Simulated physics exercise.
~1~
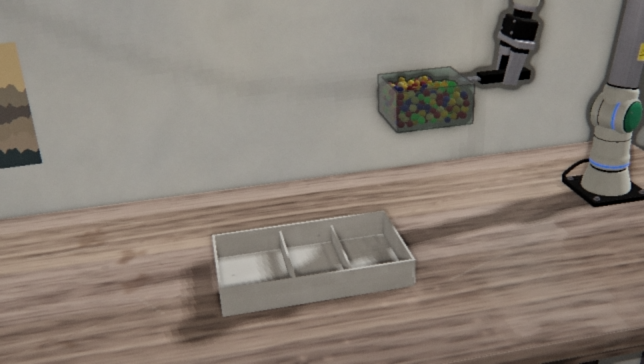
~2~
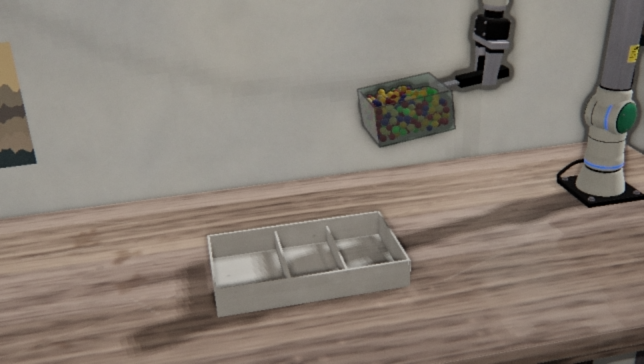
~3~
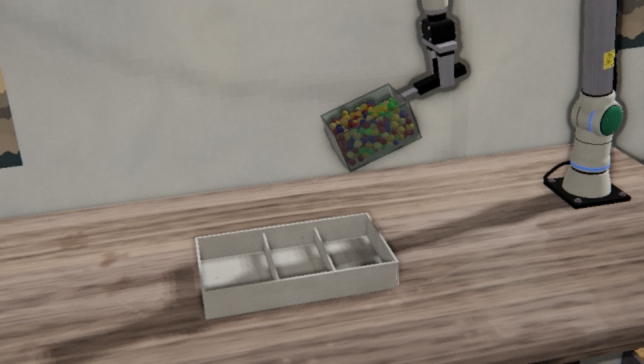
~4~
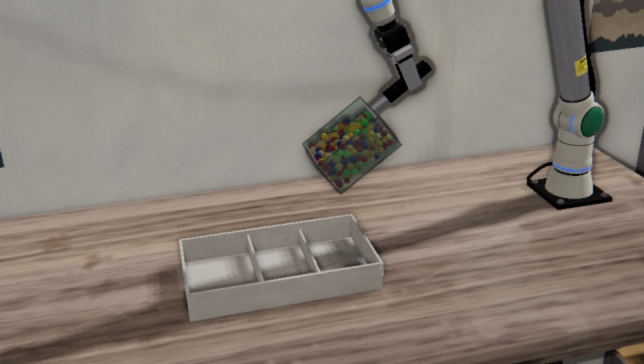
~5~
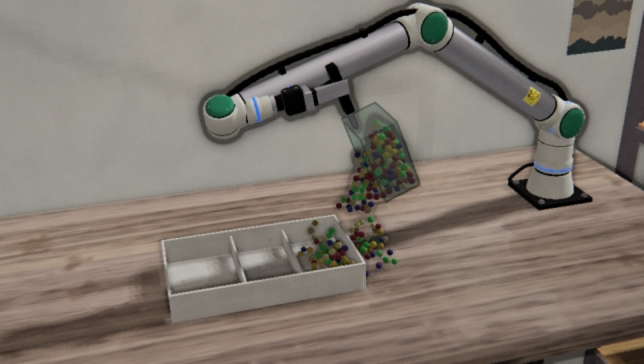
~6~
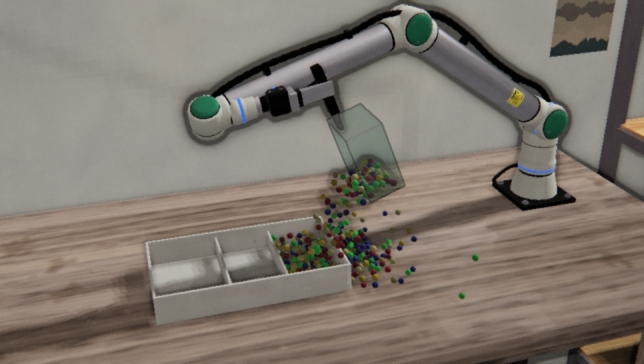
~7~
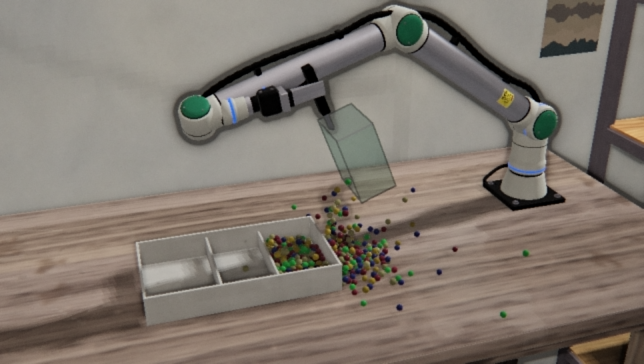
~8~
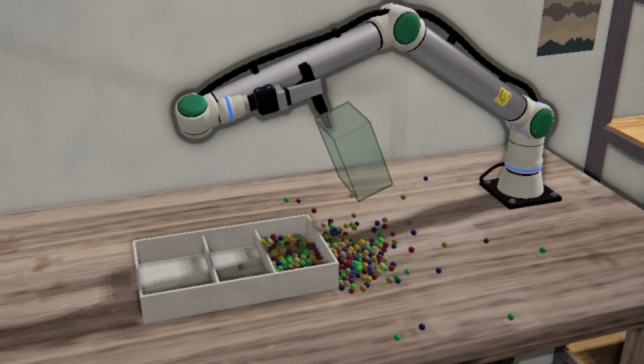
A robot arm carried a clear box of colourful round sweets leftward and tipped it over a divided tray on a wooden table, but only some landed in the right-hand section, while more than half spilled and scattered across the tabletop.
